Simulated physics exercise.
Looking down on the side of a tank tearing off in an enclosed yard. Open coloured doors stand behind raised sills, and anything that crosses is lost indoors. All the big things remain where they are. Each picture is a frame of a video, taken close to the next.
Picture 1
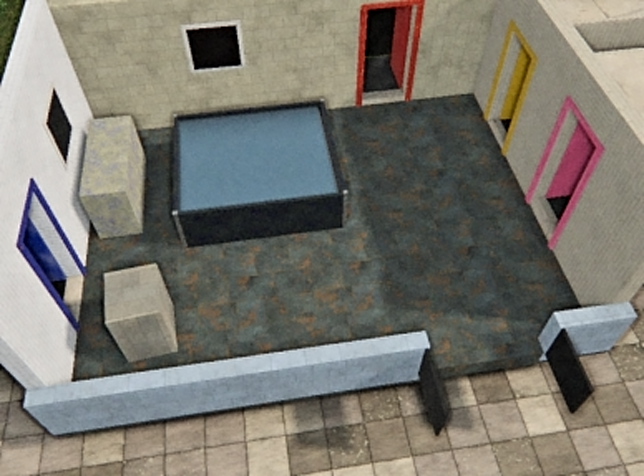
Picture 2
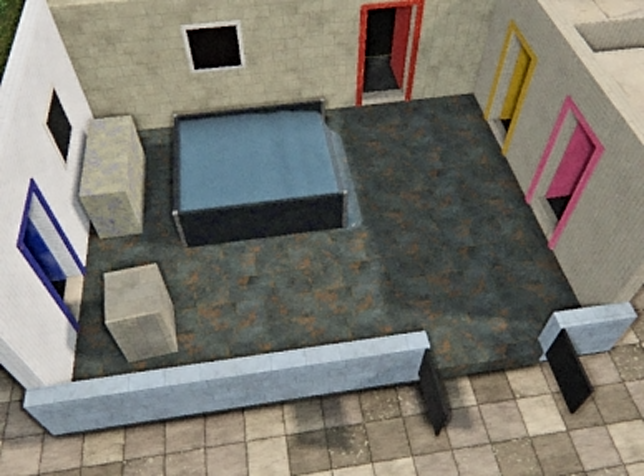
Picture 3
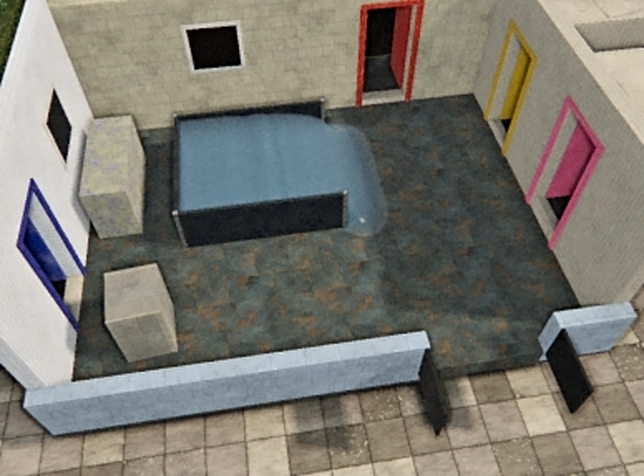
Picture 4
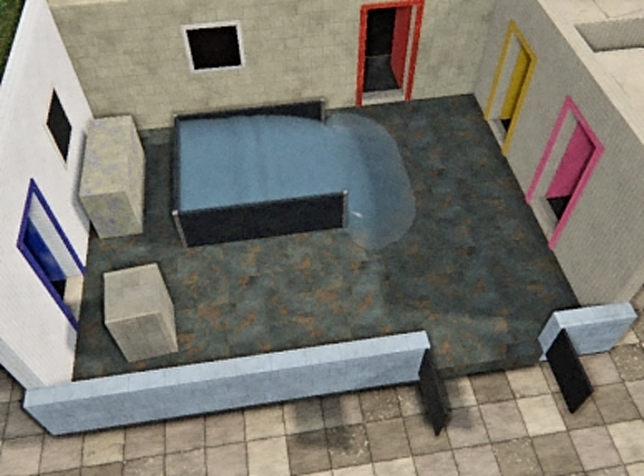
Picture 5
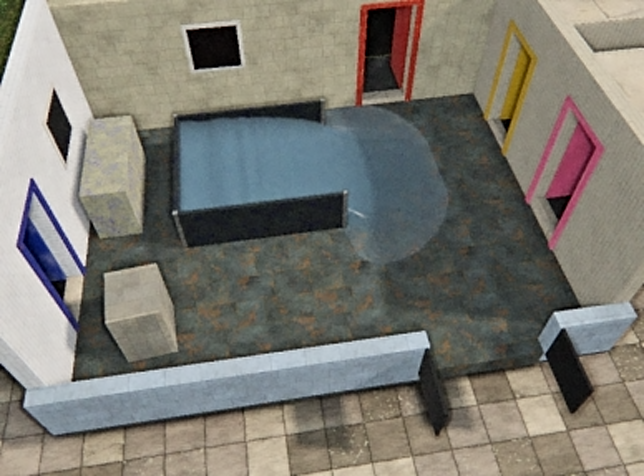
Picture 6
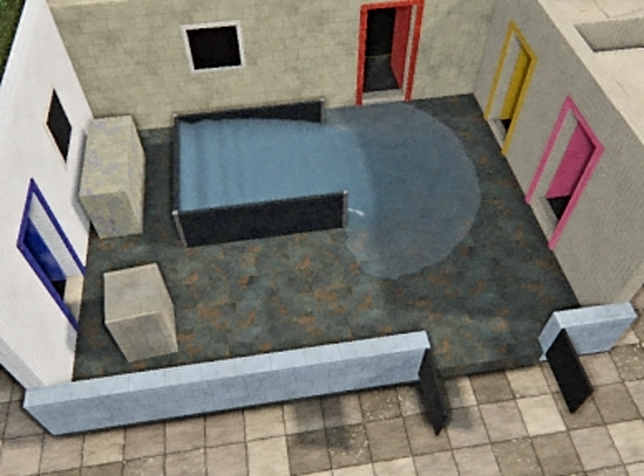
The clip opens on an open tank of still blue water in a walled yard with red, yellow, pink and blue doorways. The tank's right side gives way and water pours out through the gap, then spreads rightward across the dark floor in a widening, rounded sheet.
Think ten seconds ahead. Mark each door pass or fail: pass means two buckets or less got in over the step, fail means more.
Yellow door - fail, pink door - fail, blue door - pass, red door - fail.
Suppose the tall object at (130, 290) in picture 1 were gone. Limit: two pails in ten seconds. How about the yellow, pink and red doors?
Yellow is over, pink goes over, red takes more.
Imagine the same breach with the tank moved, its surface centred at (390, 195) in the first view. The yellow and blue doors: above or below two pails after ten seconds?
Yellow door exceeds it, blue door exceeds it.
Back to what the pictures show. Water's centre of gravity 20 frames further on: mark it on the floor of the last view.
The water centres close to (402, 186).
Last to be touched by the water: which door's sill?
Answer - the door marked blue.
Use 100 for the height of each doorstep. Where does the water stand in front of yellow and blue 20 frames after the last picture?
Respectively about 920 and 0 per cent.
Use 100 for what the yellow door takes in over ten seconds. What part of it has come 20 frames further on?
Close to 70 out of every hundred.
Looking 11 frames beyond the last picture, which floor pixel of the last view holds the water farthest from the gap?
Approximate pixel: (583, 330).
A moment on, water covers 40 % of the floor; the yellow door over two buckets in, the pink door under two buckets in, the blue door not reached, the red door wet at the sill, nothing in.
Next, water covers 45 % of the floor; the yellow door far over two buckets in, the pink door over two buckets in, the blue door not reached, the red door under two buckets in.
Then, water covers 50 % of the floor; the yellow door far over two buckets in, the pink door far over two buckets in, the blue door not reached, the red door over two buckets in.
Later, water covers 75 % of the floor; the yellow door far over two buckets in, the pink door far over two buckets in, the blue door not reached, the red door over two buckets in.
In the end, water covers 95 % of the floor; the yellow door far over two buckets in, the pink door far over two buckets in, the blue door wet at the sill, nothing in, the red door over two buckets in.
